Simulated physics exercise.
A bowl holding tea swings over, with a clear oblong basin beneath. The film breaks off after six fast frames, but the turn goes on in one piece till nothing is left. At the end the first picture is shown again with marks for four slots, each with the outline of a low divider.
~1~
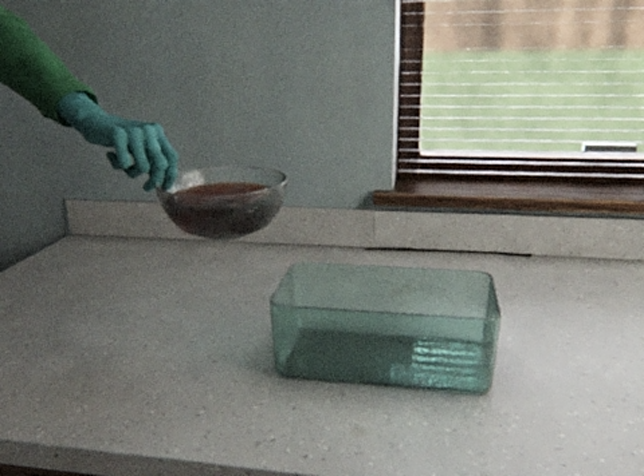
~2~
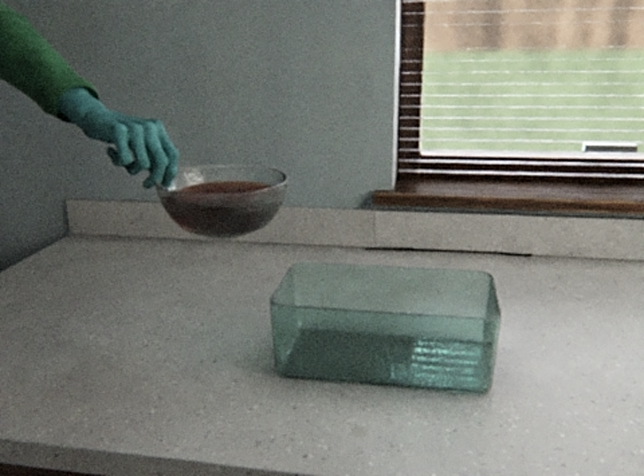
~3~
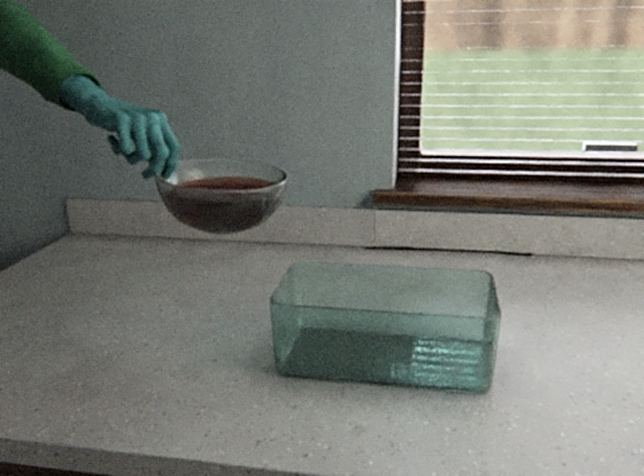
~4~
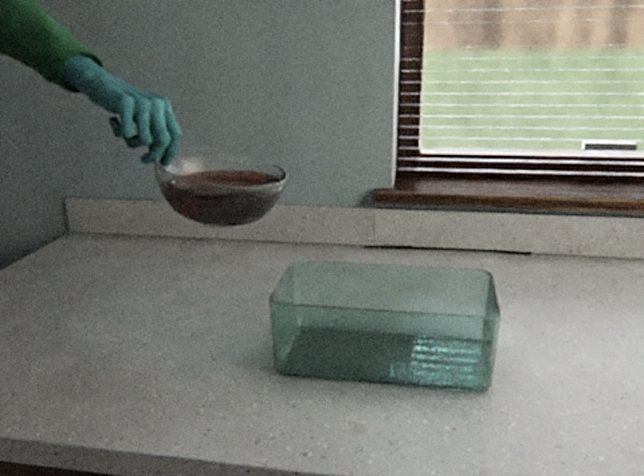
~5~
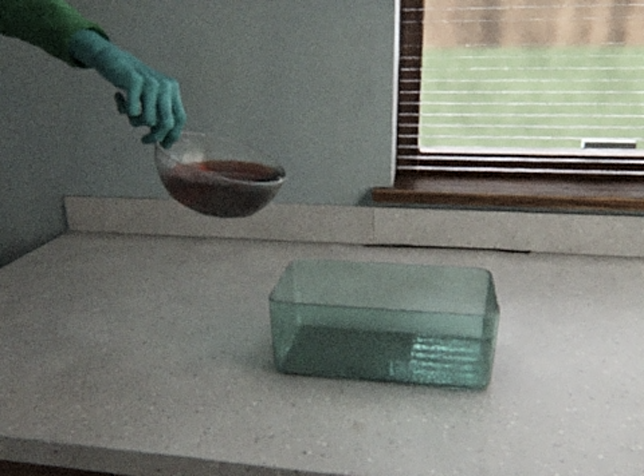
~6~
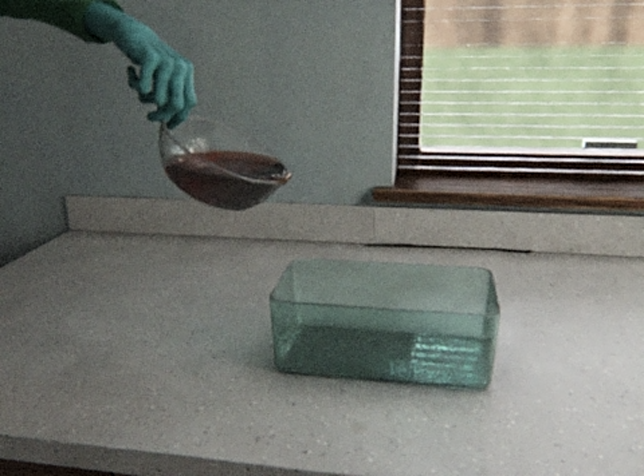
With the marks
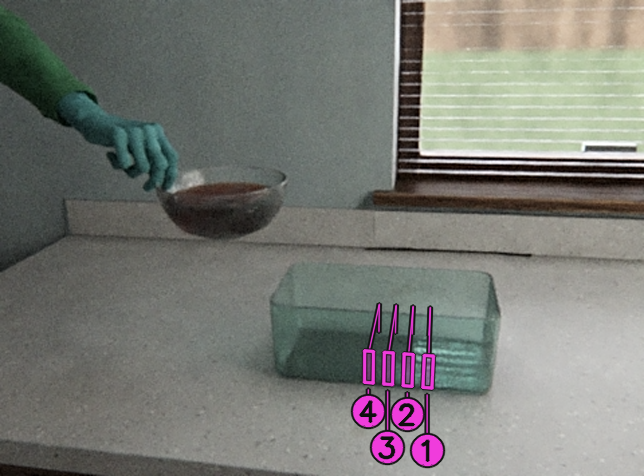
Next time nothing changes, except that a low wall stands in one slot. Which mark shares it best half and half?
4 works best here.
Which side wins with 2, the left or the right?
The left side.
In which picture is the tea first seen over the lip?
In picture 6.
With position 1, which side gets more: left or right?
The left one.
On the marked copy, 1 at (427, 394); 2 at (407, 392); 3 at (387, 391); 4 at (368, 389).
Choosing 1, about 88 % ends left of the wall and 10 % right of it.
Choosing 2, about 91 % ends left of the wall and 7 % right of it.
Choosing 3, about 85 % ends left of the wall and 13 % right of it; 3 % is lost outside.
Choosing 4, about 47 % ends left of the wall and 51 % right of it.
